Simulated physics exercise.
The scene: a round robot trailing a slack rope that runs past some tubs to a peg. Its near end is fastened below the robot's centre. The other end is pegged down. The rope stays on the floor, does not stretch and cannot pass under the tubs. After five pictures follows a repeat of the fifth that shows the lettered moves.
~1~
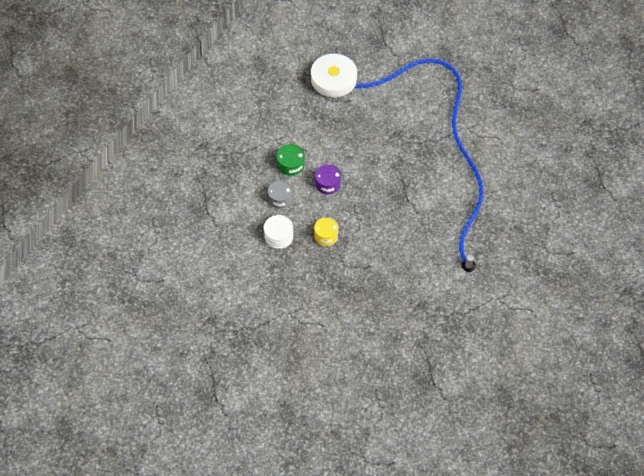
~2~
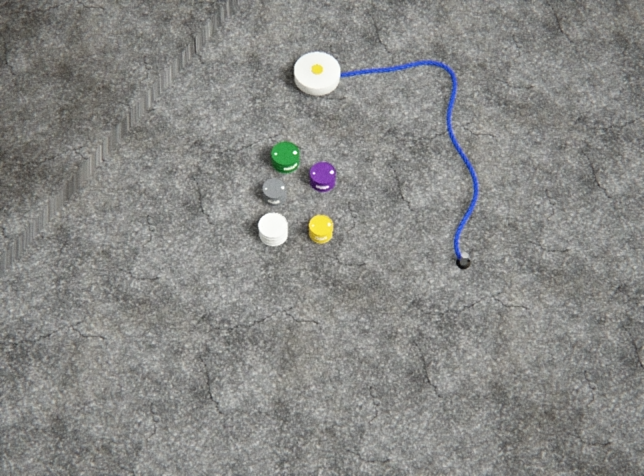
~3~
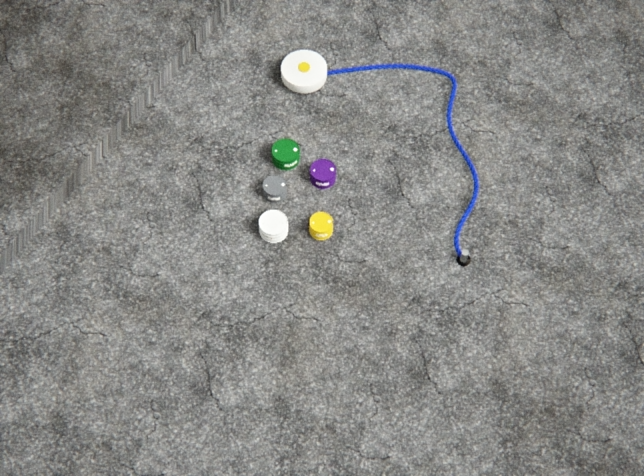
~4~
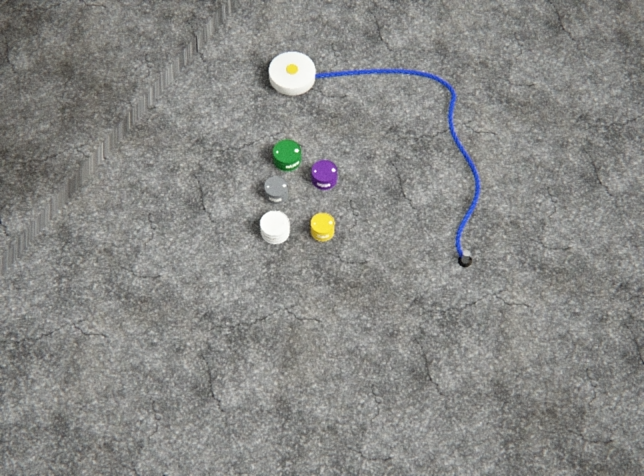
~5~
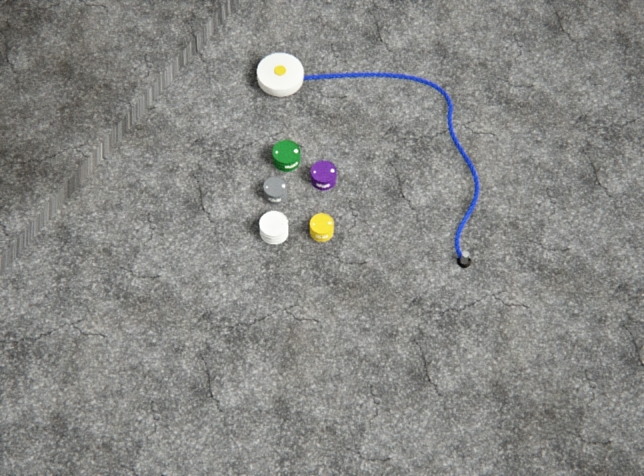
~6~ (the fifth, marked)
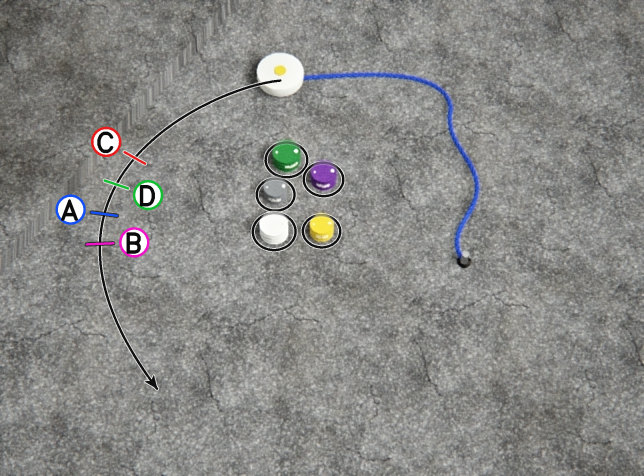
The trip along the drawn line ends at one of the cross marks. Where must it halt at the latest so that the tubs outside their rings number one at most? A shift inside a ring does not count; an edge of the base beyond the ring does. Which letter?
As far as tick D.
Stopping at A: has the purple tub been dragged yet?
By then, yes.
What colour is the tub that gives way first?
The green one.
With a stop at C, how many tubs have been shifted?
The count is none.
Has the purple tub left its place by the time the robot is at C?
No.
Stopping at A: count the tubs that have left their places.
Three.
On the marked copy, A at (104, 214); B at (100, 244); C at (135, 158); D at (116, 184); the route from (280, 81) via (111, 196) to (157, 389).
Following D. Soon after the start, robot (212, 96).
Later, robot (153, 134).
In the end, robot (115, 180); green tub (285, 161); none over the rings.
As for the rest, A has three over the rings; B has three over the rings; C is within the limit but short.
